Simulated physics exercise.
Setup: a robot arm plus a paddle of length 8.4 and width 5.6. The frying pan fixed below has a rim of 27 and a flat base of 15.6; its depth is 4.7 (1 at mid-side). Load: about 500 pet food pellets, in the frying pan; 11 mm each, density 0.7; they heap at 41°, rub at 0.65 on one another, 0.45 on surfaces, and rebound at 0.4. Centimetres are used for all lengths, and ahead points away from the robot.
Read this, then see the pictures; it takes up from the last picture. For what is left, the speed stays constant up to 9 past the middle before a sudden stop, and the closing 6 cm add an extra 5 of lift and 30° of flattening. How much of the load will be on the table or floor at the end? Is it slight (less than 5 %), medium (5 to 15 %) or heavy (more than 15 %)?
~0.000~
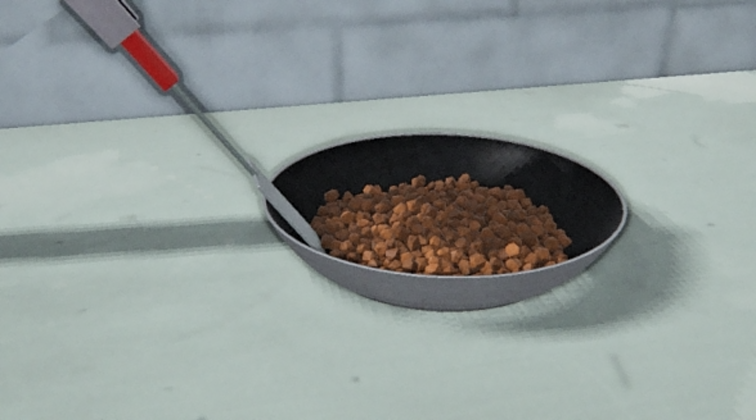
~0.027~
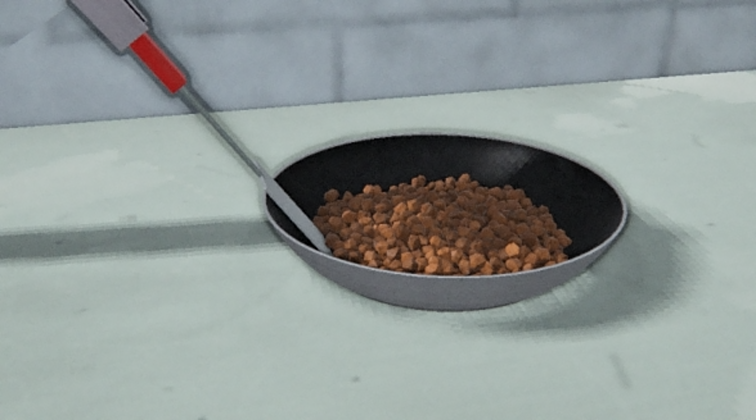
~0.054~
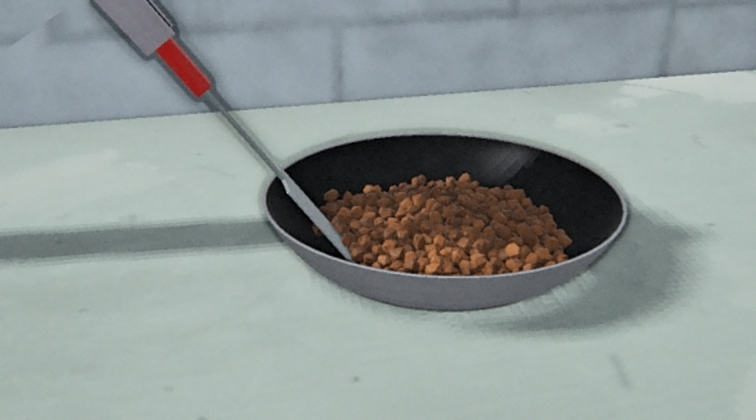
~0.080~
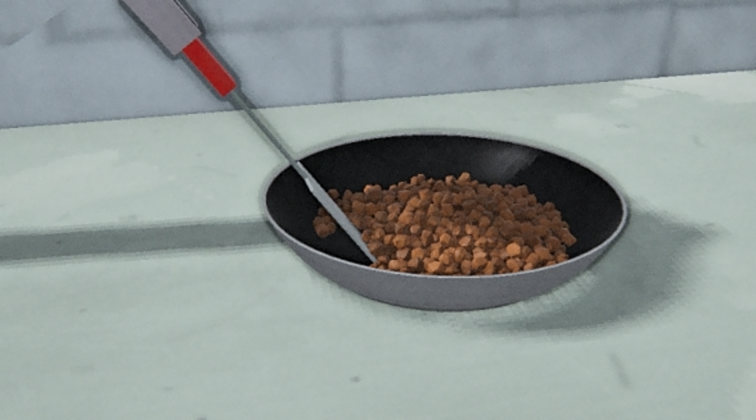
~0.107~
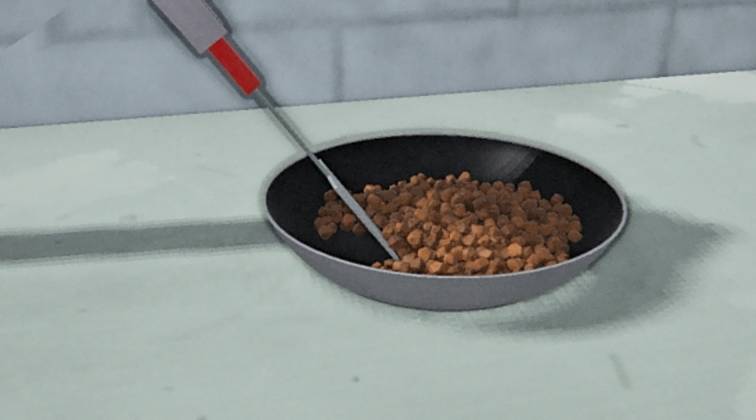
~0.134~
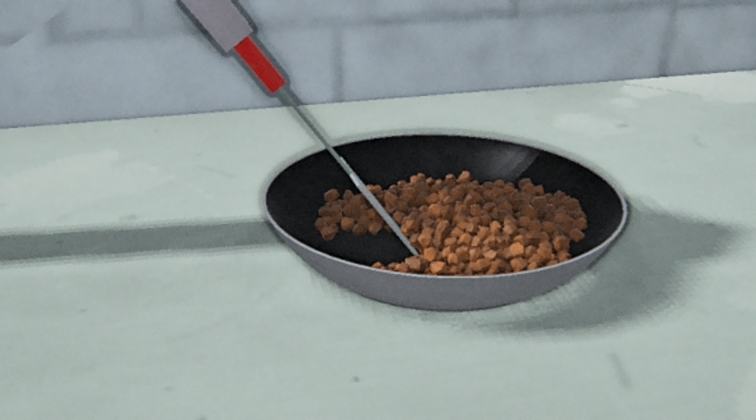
Medium.
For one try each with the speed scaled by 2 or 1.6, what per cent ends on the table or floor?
Around 15 per cent, then around 10 per cent, would end on the table or floor.
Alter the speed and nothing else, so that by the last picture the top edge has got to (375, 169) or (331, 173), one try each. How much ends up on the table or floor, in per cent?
Estimates: Near 10 %, near 5 %.
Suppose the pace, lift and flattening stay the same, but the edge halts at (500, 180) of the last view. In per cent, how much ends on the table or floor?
0 %, roughly.
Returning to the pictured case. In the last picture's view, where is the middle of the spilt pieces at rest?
Near (663, 211) in the last picture.
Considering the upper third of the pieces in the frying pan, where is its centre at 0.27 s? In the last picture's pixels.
Around (539, 193).
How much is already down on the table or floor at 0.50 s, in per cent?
I'd put it at around 8 per cent.
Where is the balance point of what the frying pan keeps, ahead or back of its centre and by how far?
I'd say close to 3.5 cm toward the front.
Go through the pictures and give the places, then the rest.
In the first picture, paddle top edge at (252, 172), sloping 54°; upper third of the load around (441, 221), from x 315 to 565, top at y 180; 505 in the frying pan.
In the second picture, paddle top edge at (259, 174), sloping 54°; upper third of the load around (441, 221), from x 320 to 565, top at y 180.
In the third picture, paddle top edge at (282, 177), sloping 54°; upper third of the load around (438, 219), from x 320 to 565, top at y 180.
In the fourth picture, paddle top edge at (304, 176), sloping 54°; upper third of the load around (446, 216), from x 320 to 570, top at y 180.
In the fifth picture, paddle top edge at (327, 173), sloping 54°; upper third of the load around (453, 215), from x 320 to 575, top at y 180.
In the sixth picture, paddle top edge at (349, 171), sloping 54°; upper third of the load around (467, 212), from x 320 to 580, top at y 175; 505 in the frying pan.
By 0.20 s, sloping 54°, highest piece 4 above the table; 505 in the frying pan.
By 0.27 s, sloping 40°, highest piece 6 above the table; 504 in the frying pan, 1 on the blade or in flight.
By 0.50 s, sloping 24°, highest piece 5 above the table; 463 in the frying pan, 37 on the table or floor, 5 on the blade or in flight.
By 1.55 s, sloping 24°, highest piece 5 above the table; 462 in the frying pan, 43 on the table or floor.
Final count, 462 in the frying pan, 43 on the table or floor. That is 9 % on the table or floor.
